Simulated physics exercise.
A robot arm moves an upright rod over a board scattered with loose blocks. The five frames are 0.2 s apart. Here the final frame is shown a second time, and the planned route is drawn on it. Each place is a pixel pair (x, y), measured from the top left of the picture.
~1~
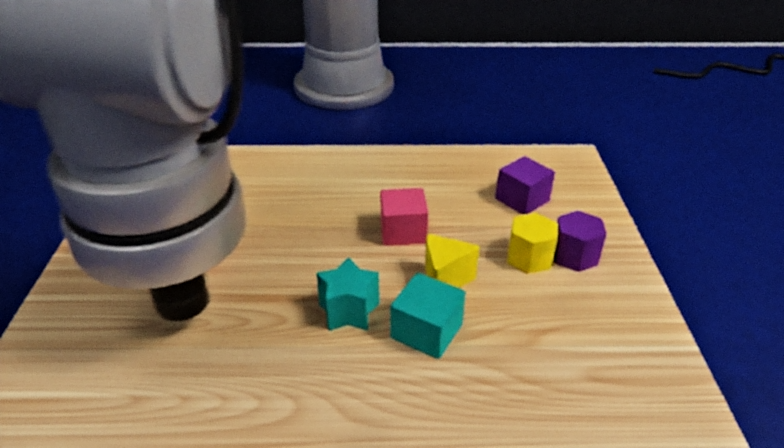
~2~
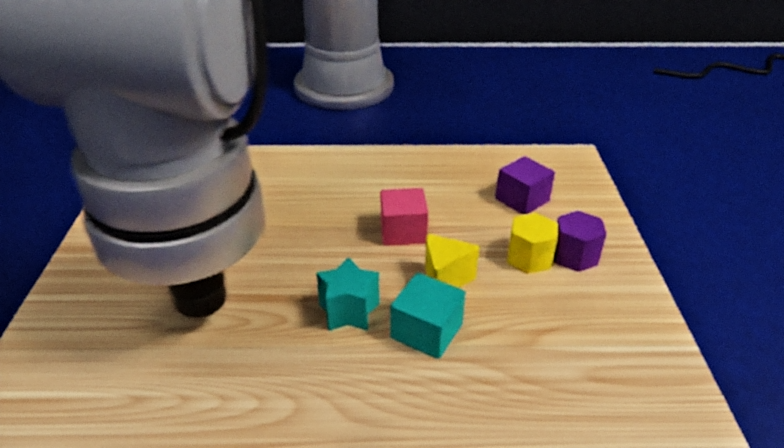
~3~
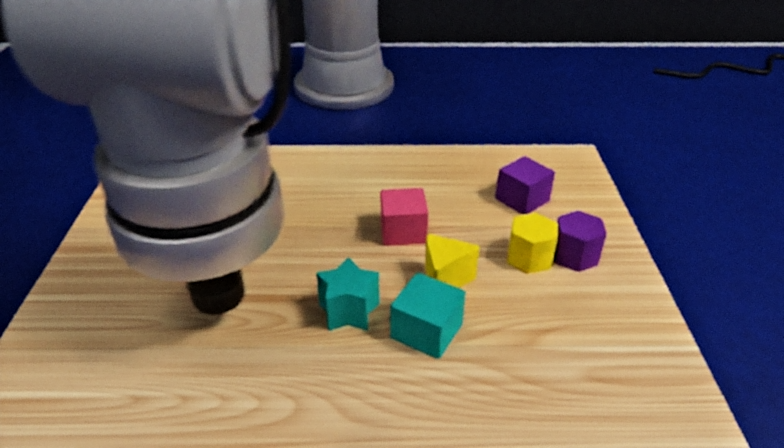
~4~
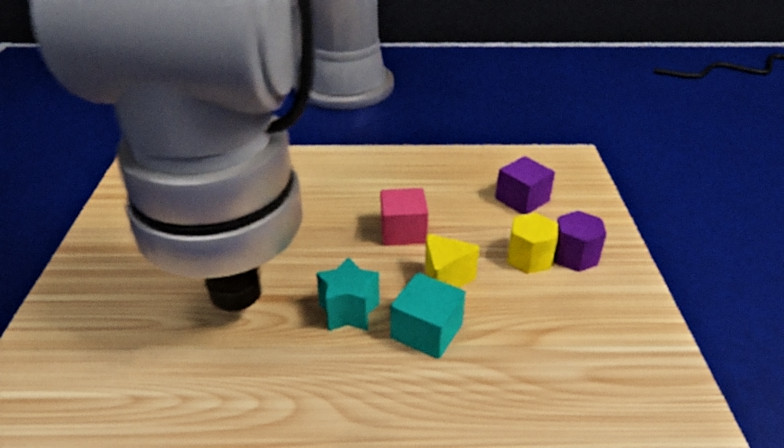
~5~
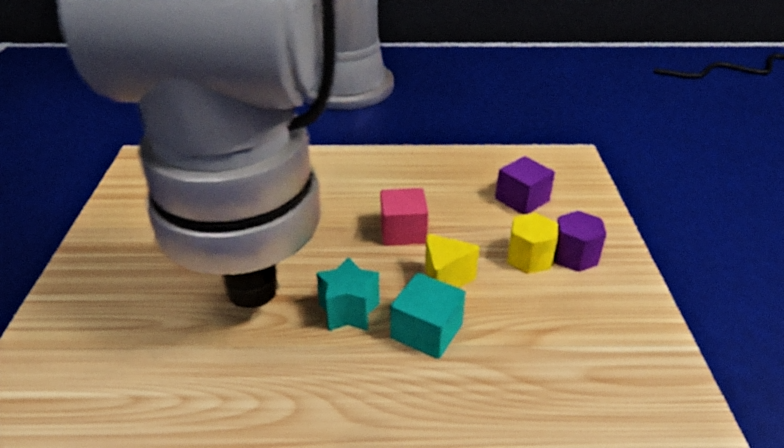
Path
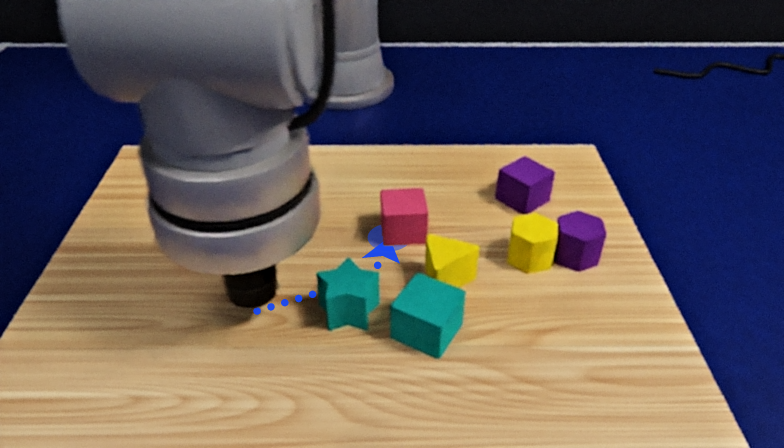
A robot arm moves its black rod slowly right across a wooden board beside motionless colored blocks.
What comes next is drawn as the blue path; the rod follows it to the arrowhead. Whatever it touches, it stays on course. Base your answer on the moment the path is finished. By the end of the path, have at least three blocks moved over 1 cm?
Final answer: No.
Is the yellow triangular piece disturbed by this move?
It is not moved.
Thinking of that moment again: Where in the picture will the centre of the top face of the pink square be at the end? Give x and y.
Its top middle will sit at (418, 186).
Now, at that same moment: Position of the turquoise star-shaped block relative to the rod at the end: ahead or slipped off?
I'd say it has come free.
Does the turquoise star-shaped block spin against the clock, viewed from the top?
That would be a no.
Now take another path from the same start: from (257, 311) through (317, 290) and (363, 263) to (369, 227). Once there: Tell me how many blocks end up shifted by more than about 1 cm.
Going by the path, two blocks will move.
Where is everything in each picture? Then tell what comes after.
Rod tip (184, 304); block tops, turquoise star-shaped block (347, 279); pink square (404, 201); turquoise square (429, 298); yellow triangular piece (448, 249), in the first picture.
Rod (202, 301); blocks unchanged, in the second picture.
Rod (219, 298); blocks unchanged, in the third picture.
Rod (237, 295); blocks unchanged, in the fourth picture.
Rod (254, 292); turquoise star-shaped block (347, 279); pink square (404, 201); turquoise square (429, 298); yellow triangular piece (448, 249), in the fifth picture.
Path on the board, from (257, 311) by way of (317, 293) and (371, 272) to (389, 237).
On the path given first. One third of the way, rod (316, 274); turquoise star-shaped block (363, 280), turned 20° clockwise.
Two thirds of the way, rod (371, 253); turquoise star-shaped block (381, 276), turned 80° clockwise; turquoise square (431, 301).
At the end, rod (389, 219); turquoise star-shaped block (381, 276), turned 80° clockwise; pink square (418, 186), turned 25° clockwise; turquoise square (431, 301); yellow triangular piece in place.
